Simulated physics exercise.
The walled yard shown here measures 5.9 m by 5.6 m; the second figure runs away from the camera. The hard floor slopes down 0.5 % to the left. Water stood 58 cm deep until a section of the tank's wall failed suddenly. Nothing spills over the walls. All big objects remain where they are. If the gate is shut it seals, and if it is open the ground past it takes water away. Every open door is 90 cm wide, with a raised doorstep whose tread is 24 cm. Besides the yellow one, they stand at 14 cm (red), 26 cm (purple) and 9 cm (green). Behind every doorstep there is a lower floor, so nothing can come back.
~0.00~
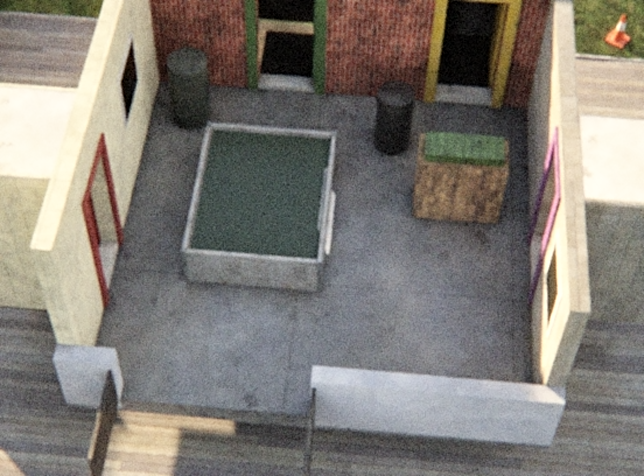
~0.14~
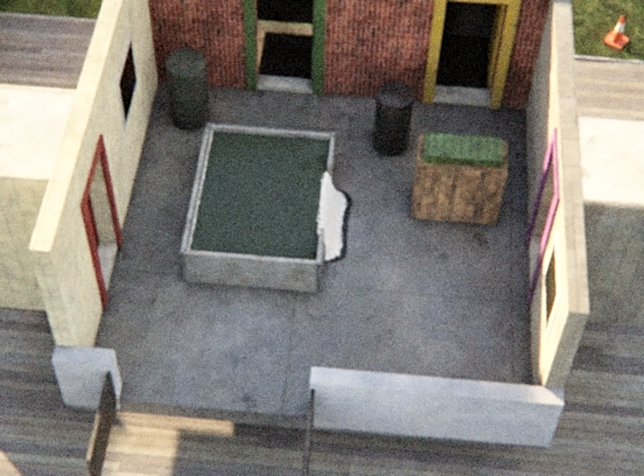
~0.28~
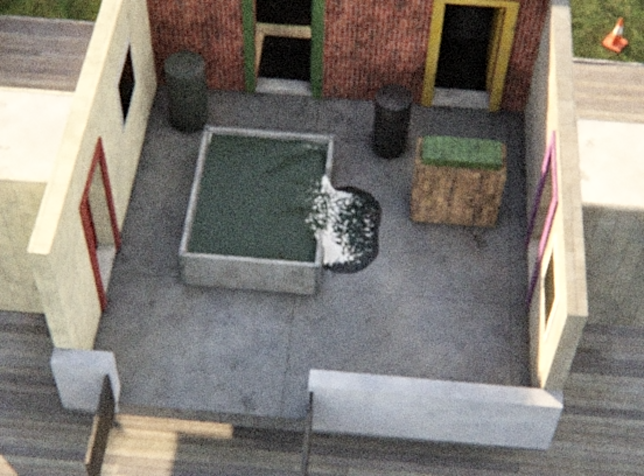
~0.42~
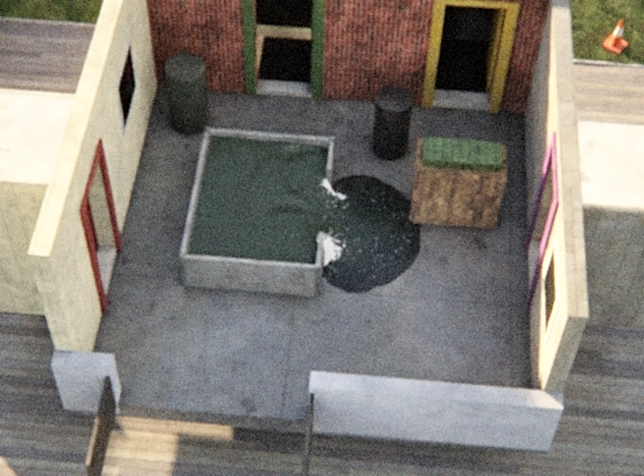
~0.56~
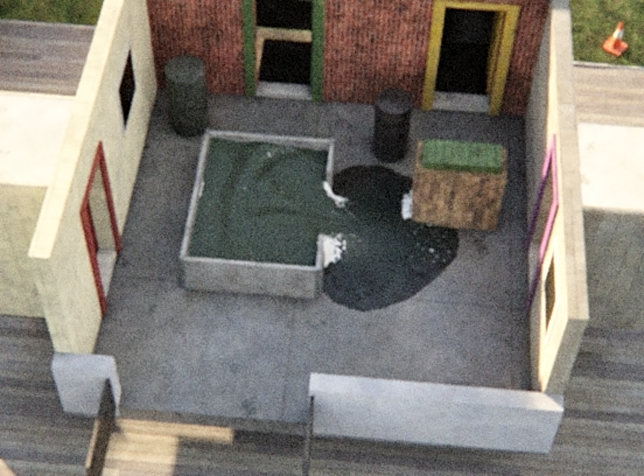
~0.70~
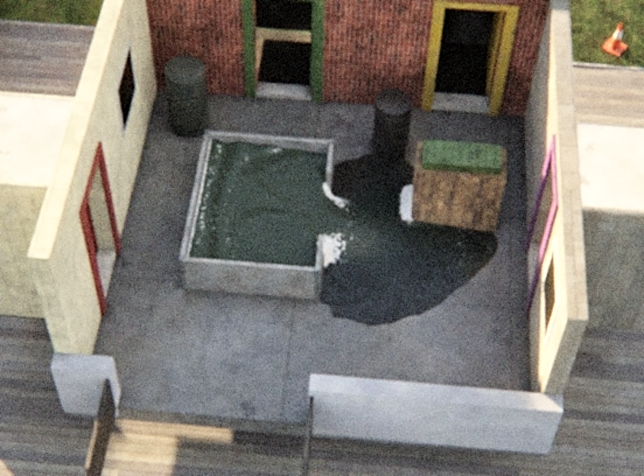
Dark water burst through a gap in the right side of a low tank in a walled yard, foaming white at first, then spread rightward across the grey floor and around a grass-topped wooden box.
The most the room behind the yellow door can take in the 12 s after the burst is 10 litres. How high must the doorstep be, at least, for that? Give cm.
About 13 cm.
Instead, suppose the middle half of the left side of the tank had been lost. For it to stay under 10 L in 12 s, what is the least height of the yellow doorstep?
A height of around 6.5 cm.
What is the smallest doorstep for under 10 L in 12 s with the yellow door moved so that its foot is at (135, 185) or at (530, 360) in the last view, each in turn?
Minimums: Roughly 10.0 cm and 16 cm.
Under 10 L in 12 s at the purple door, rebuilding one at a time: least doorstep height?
For purple, a step near 26 cm.
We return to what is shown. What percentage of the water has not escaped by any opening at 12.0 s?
Roughly 92 percent of the water remains.
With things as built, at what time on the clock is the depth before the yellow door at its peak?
At roughly 3.4 s.
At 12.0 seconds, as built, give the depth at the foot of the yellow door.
Depth: Near 5.5 cm.
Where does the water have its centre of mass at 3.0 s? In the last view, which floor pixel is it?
At about (358, 242).
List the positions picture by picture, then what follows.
The first picture shows still water, 58 cm deep, in the tank at (262, 193); the yellow door at (470, 57) is dry.
In the second picture, water pours out at (323, 215) and has run 0.3 m, to (341, 252); about 9 cm deep outside, 58 cm at the back.
In the third picture, the front is at (374, 247), 0.8 m from the gap at (322, 220); 0.9 m2 of floor is wet, 58 cm left at the back.
In the fourth picture, water pours out at (322, 222) and has run 1.3 m, to (411, 252); about 7 cm deep outside, 58 cm at the back.
In the fifth picture, the gap is at (322, 224), the front 1.9 m out at (454, 244); the back of the tank holds 55 cm.
In the sixth picture, the front is at (490, 248), 2.5 m from the gap at (322, 223); 4.0 m2 of floor is wet, 50 cm left at the back; the yellow door at (467, 65), 3.3 m from the gap, is still 1.5 m from the nearest water.
After 1.4 s water covers 25 % of the floor, deepest (36 cm) near (409, 213); it has not reached the yellow door.
After 3.0 s water covers 45 % of the floor, deepest (32 cm) near (523, 425); 14 cm at the yellow door, 0 litres in over its 15 cm doorstep.
After 12.0 s water covers 95 % of the floor, deepest (14 cm) near (85, 388); 5 cm at the yellow door, 3 litres in over its 15 cm doorstep.
At the yellow door as built, the water arrived by 1.6 s and peaked near 15 cm at 3.4 s.
Run again over the same 12 s with other heights there, 37 litres in over 10 cm, 5 litres over 14 cm. The limit of 10 litres is kept from about 13 cm up.
